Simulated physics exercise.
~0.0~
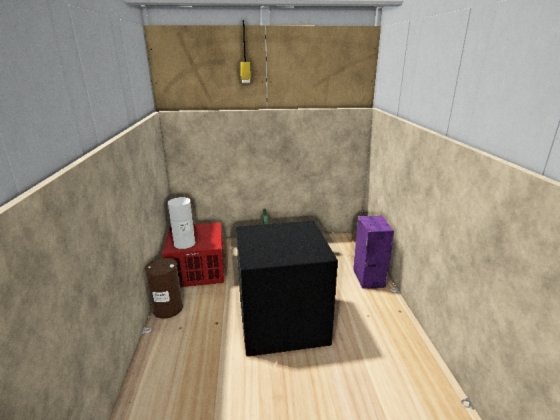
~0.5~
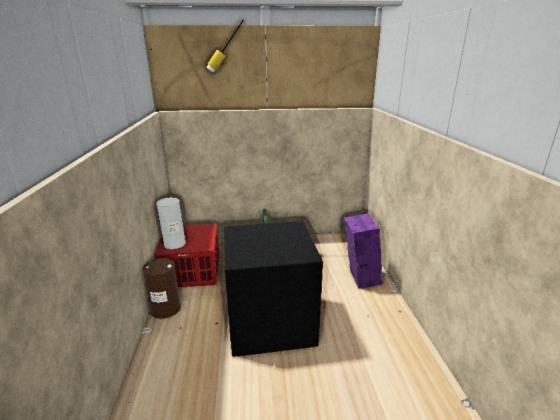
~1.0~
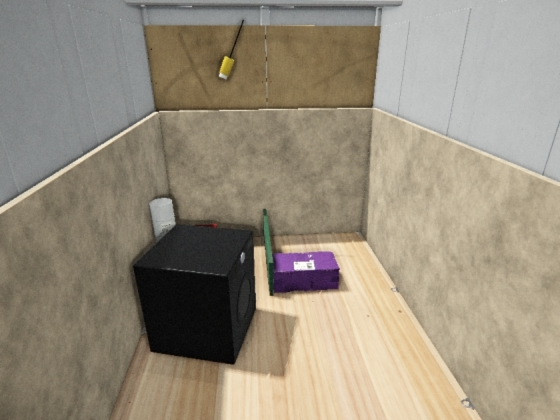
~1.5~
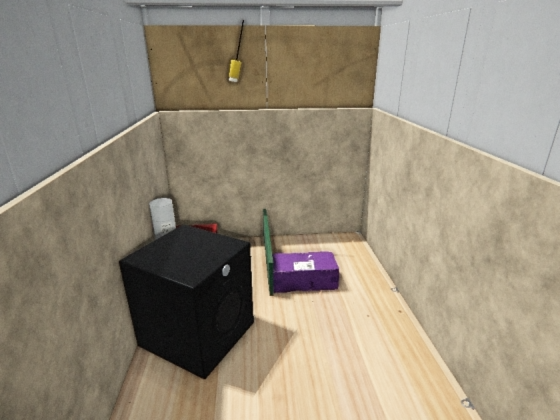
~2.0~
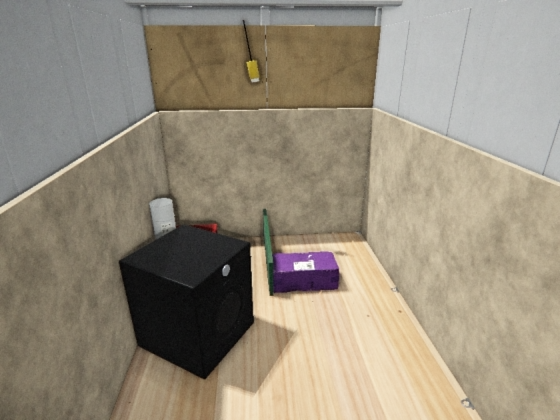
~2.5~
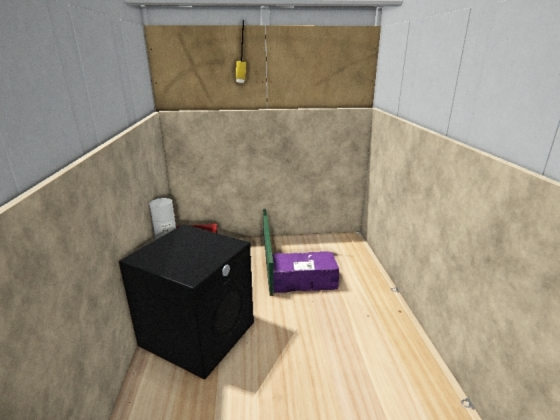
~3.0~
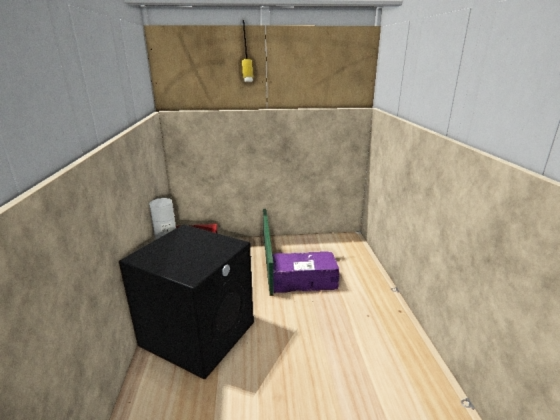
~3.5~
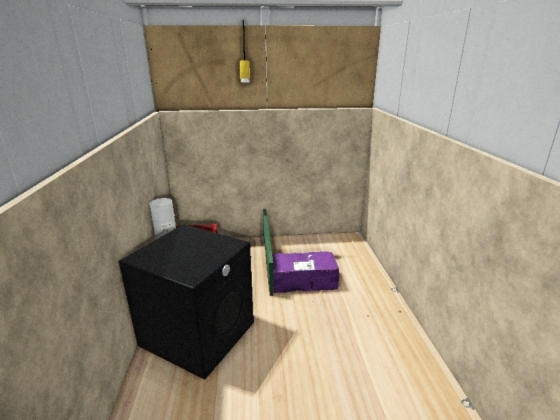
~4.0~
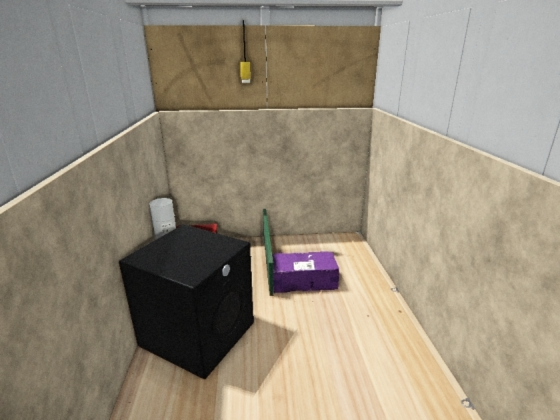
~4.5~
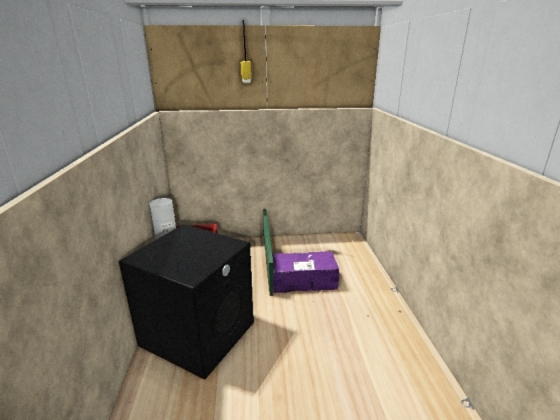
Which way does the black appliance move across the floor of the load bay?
The black appliance slides to the left and stays upright.
